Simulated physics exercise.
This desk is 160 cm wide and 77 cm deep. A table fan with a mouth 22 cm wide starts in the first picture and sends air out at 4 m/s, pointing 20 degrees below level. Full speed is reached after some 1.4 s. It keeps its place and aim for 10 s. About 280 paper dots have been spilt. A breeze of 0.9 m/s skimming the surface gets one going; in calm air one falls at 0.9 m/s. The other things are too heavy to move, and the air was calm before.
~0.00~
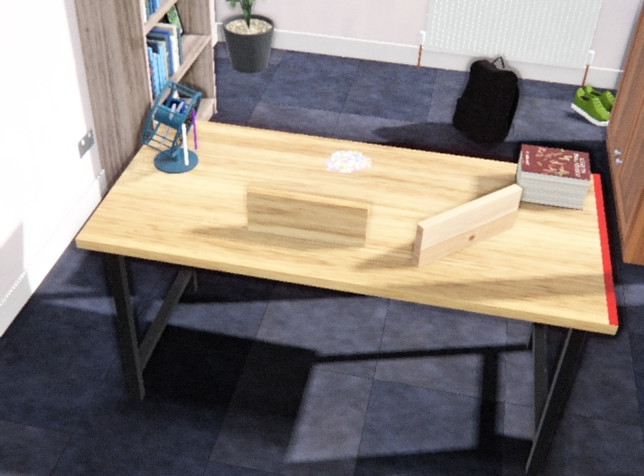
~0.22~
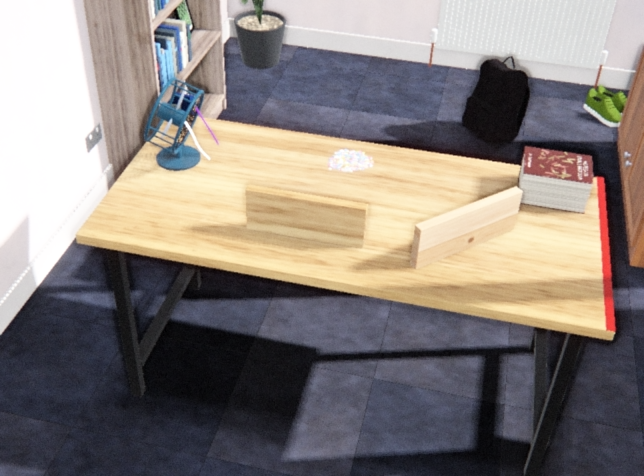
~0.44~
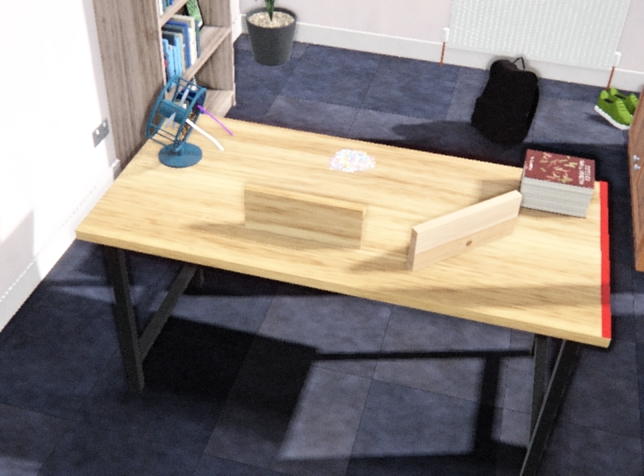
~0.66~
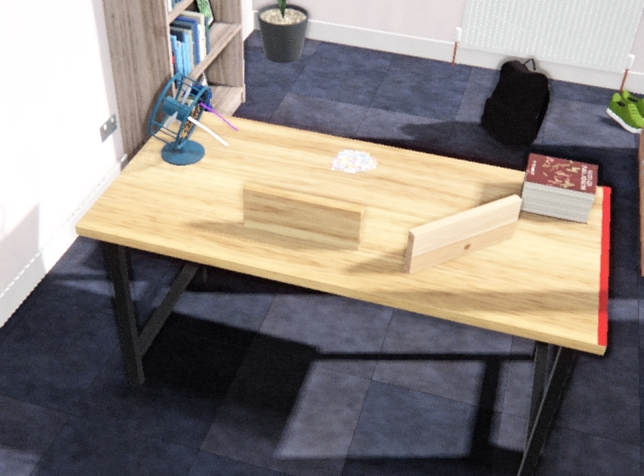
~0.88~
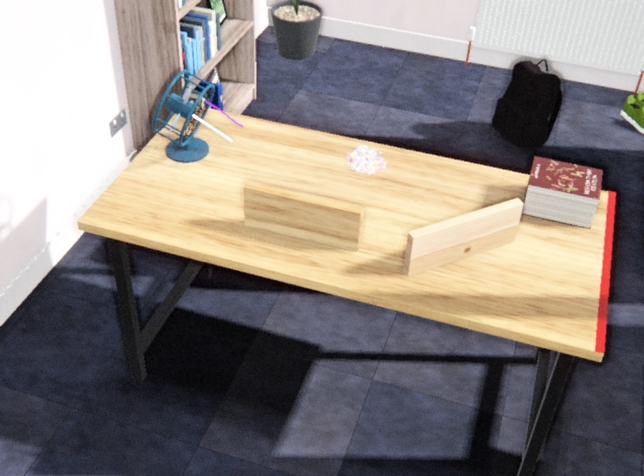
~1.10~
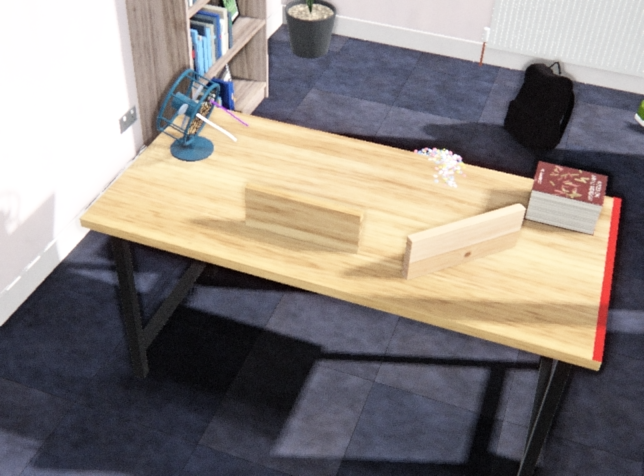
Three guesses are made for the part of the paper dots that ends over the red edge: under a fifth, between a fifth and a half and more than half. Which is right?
Of the paper dots, less than a fifth end over the red edge.
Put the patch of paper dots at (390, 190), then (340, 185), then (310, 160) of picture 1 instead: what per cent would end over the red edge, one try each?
In turn about 70 %, 70 %, 0 %.
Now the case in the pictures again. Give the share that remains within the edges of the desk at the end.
About 0 %.
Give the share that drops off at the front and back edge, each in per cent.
About 0 % front, 100 % back.
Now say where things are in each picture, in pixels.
In the first picture, the middle of the paper dots is near (347, 162), none has stirred yet and the mouth of the table fan is at (172, 119).
In the second picture, the middle of the paper dots is near (349, 161), none has stirred yet and the red edge is centred on (609, 246).
In the third picture, the middle of the paper dots is near (351, 161), none has stirred yet, the top of a board is at (304, 197) and the top of a board is at (469, 211).
In the fourth picture, the middle of the paper dots is near (353, 162) and none has stirred yet.
In the fifth picture, the middle of the paper dots is near (365, 160), the farthest in sight from the table fan is at (385, 163) and about 60 % have left their places.
In the sixth picture, the middle of the paper dots is near (447, 161), the farthest in sight from the table fan is at (464, 167) and all have left their places.
After 2.0 s, 0 % are over the red edge; 100 % have settled or left.
After 3.2 s, 0 % are over the red edge; 100 % have settled or left.
After 5.5 s, 0 % are over the red edge; 100 % have settled or left.
After 10.0 s, at the end, 0 % are over the red edge.
